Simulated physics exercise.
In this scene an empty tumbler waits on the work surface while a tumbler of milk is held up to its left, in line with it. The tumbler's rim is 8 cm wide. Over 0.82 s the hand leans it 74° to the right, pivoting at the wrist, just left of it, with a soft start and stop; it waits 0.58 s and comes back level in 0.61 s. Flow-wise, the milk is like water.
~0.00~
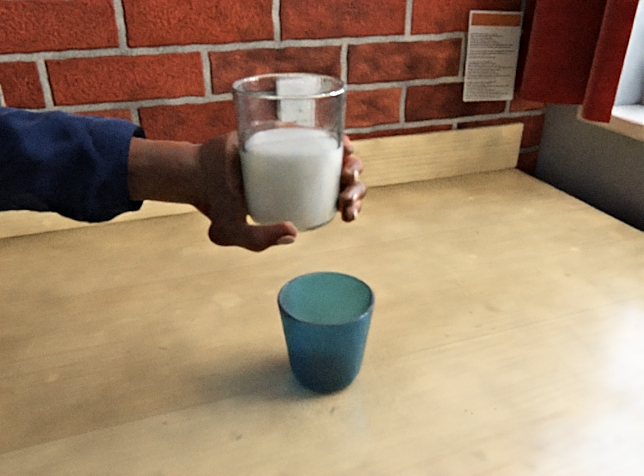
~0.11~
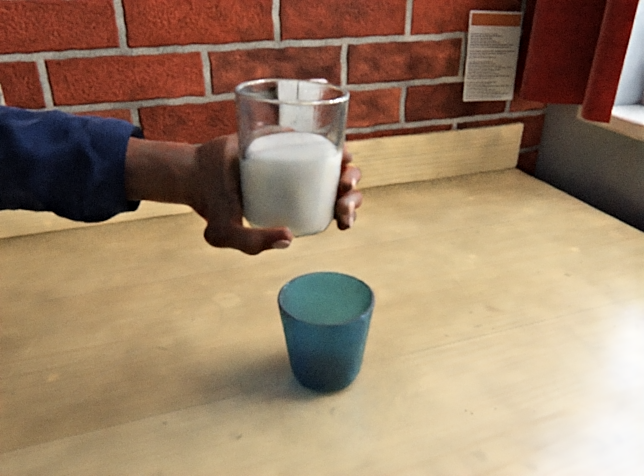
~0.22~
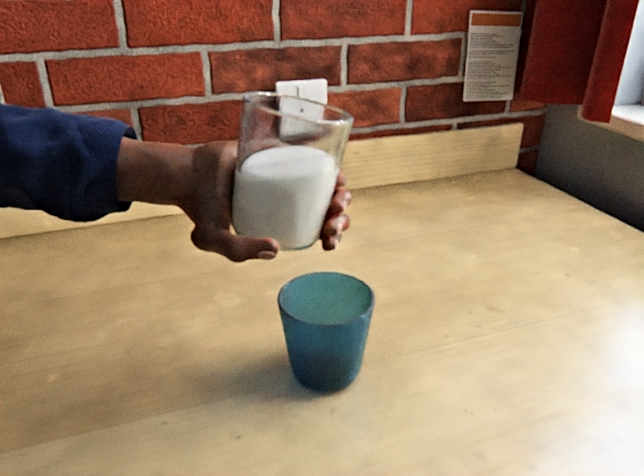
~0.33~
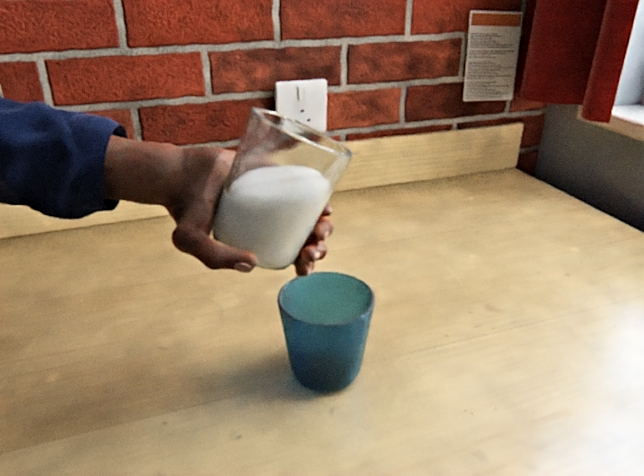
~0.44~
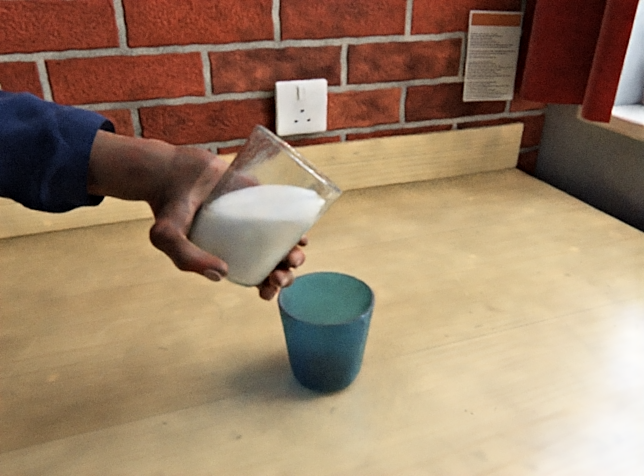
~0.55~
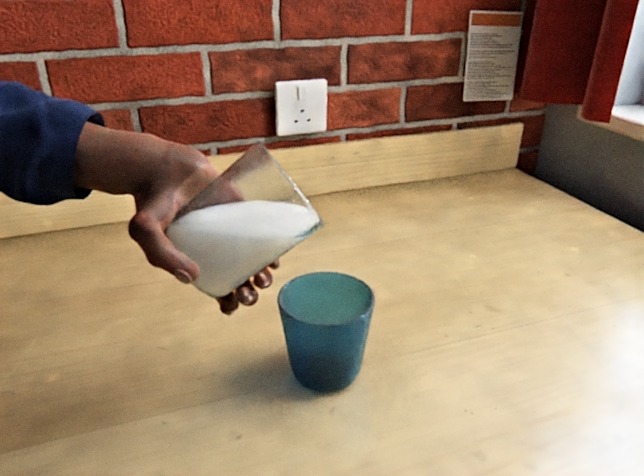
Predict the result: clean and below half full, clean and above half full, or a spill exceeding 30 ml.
Neat, not half.
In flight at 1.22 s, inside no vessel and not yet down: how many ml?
Around 15 ml is in the air.
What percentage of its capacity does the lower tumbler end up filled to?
About 40 %.
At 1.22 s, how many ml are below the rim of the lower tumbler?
Roughly 110 ml.
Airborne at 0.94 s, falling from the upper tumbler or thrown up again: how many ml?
Estimate: Some 30 ml.
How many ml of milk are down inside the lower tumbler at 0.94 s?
I'd put it around 40 ml.
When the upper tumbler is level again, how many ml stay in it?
It ends up holding about 110 ml.
Then, 0.94 s in, the tilt is 74° and the tumbler has 45 ml, the tumbler 190 ml, and 0 ml is on the work surface.
Then, 1.22 s in, the tilt is 74° and the tumbler has 110 ml, the tumbler 135 ml, and 0 ml is on the work surface.
Then, 1.51 s in, the tilt is 68° and the tumbler has 140 ml, the tumbler 115 ml, and 5 ml is on the work surface.
Then, 1.83 s in, the tilt is 15° and the tumbler has 145 ml, the tumbler 115 ml, and 5 ml is on the work surface.
Finally, the tumbler has 145 ml, the tumbler 115 ml, and 5 ml is on the work surface.
